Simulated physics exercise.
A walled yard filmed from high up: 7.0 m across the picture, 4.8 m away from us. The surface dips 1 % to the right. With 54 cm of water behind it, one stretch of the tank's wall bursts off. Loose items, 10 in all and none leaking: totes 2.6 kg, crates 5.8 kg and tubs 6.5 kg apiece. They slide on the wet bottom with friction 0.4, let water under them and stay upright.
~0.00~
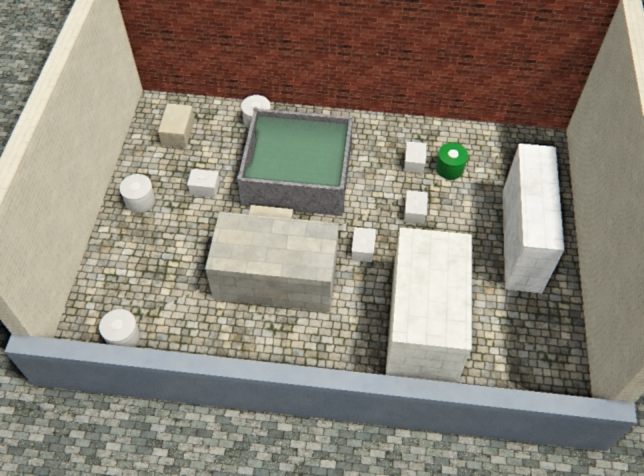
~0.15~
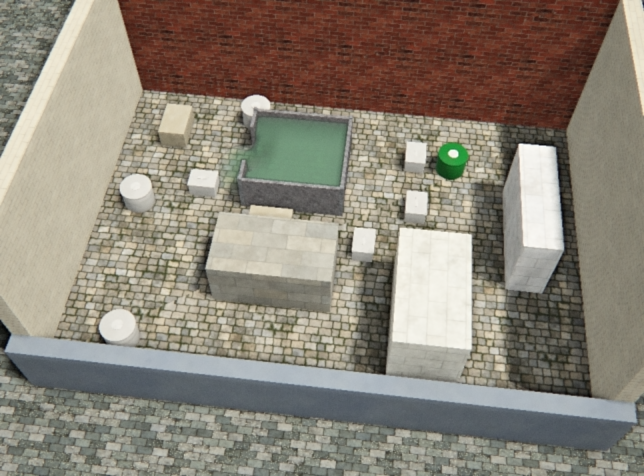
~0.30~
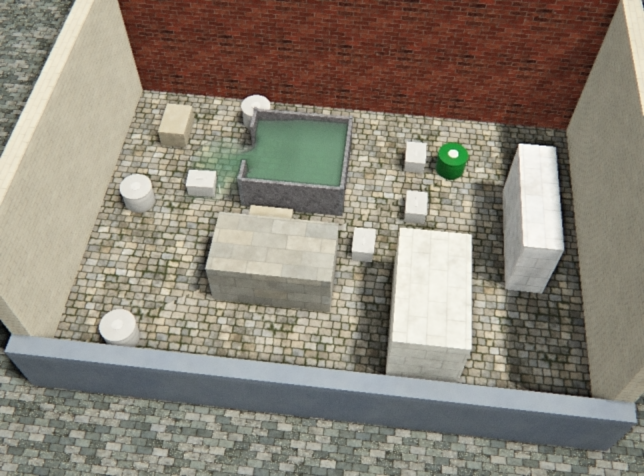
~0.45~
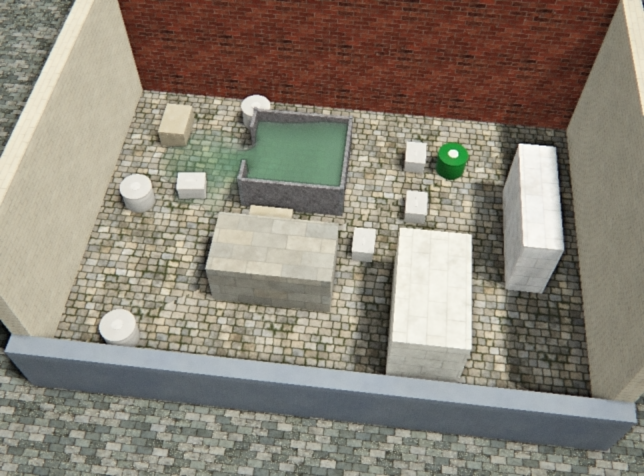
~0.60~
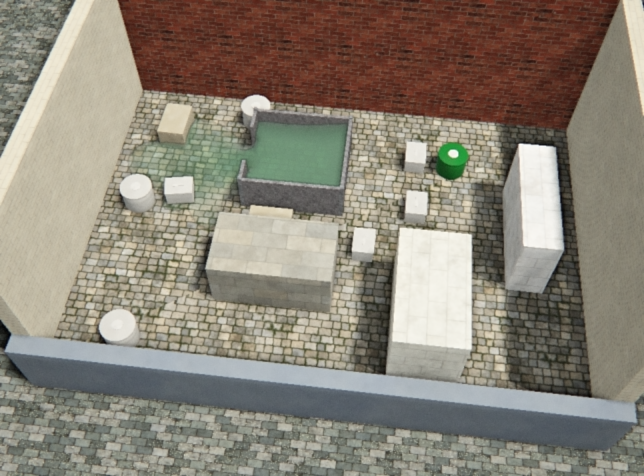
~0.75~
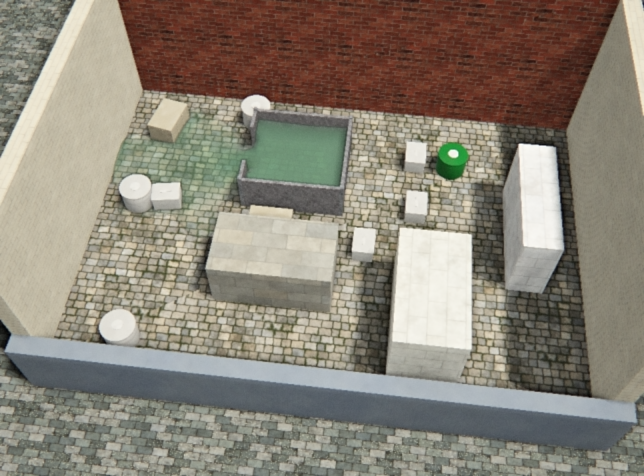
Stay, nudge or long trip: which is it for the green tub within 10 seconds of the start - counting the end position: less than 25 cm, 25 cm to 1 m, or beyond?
Green tub holds its place.
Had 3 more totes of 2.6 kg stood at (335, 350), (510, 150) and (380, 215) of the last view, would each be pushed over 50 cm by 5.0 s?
In turn: Under, under, under.
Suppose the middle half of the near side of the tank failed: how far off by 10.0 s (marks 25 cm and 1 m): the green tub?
Then the green tub slides a little.
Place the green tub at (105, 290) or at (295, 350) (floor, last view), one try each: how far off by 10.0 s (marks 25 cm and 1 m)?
In turn: It travels far; it travels far.
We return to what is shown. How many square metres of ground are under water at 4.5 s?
Some 15 m2.
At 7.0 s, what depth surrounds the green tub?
About 2 cm.
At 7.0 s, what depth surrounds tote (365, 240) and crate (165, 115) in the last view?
About 1 and 5 cm.
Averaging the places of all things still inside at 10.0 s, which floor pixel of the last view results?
Around (419, 231).
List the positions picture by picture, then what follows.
In the first picture, the green tub at (453, 154), on the bottom; 1.9 m2 under water; 0 of 10 have shifted.
In the second picture, the green tub at (453, 154), on the bottom; water covers 2.2 m2; 0 of 10 have shifted.
In the third picture, the green tub at (453, 154), on the bottom; water covers 2.7 m2; 0 of 10 have shifted.
In the fourth picture, the green tub at (453, 154), on the bottom; water covers 3.3 m2; 1 of 10 have shifted.
In the fifth picture, the green tub at (453, 154) rests on the ground; 4.1 m2 under water; 1 of 10 have shifted.
In the sixth picture, the green tub at (453, 154) rests on the ground; water covers 5.0 m2; 2 of 10 have shifted.
After 2.0 s the green tub is near (453, 154), 0.0 m from its start, aground; 2 afloat.
After 4.5 s the green tub is near (453, 154), 0.0 m from its start, aground; 3 afloat.
After 7.0 s the green tub is near (453, 154), 0.0 m from its start, aground; 4 afloat.
After 10.0 s the green tub is near (454, 155), 0.0 m from its start, aground; 4 afloat.
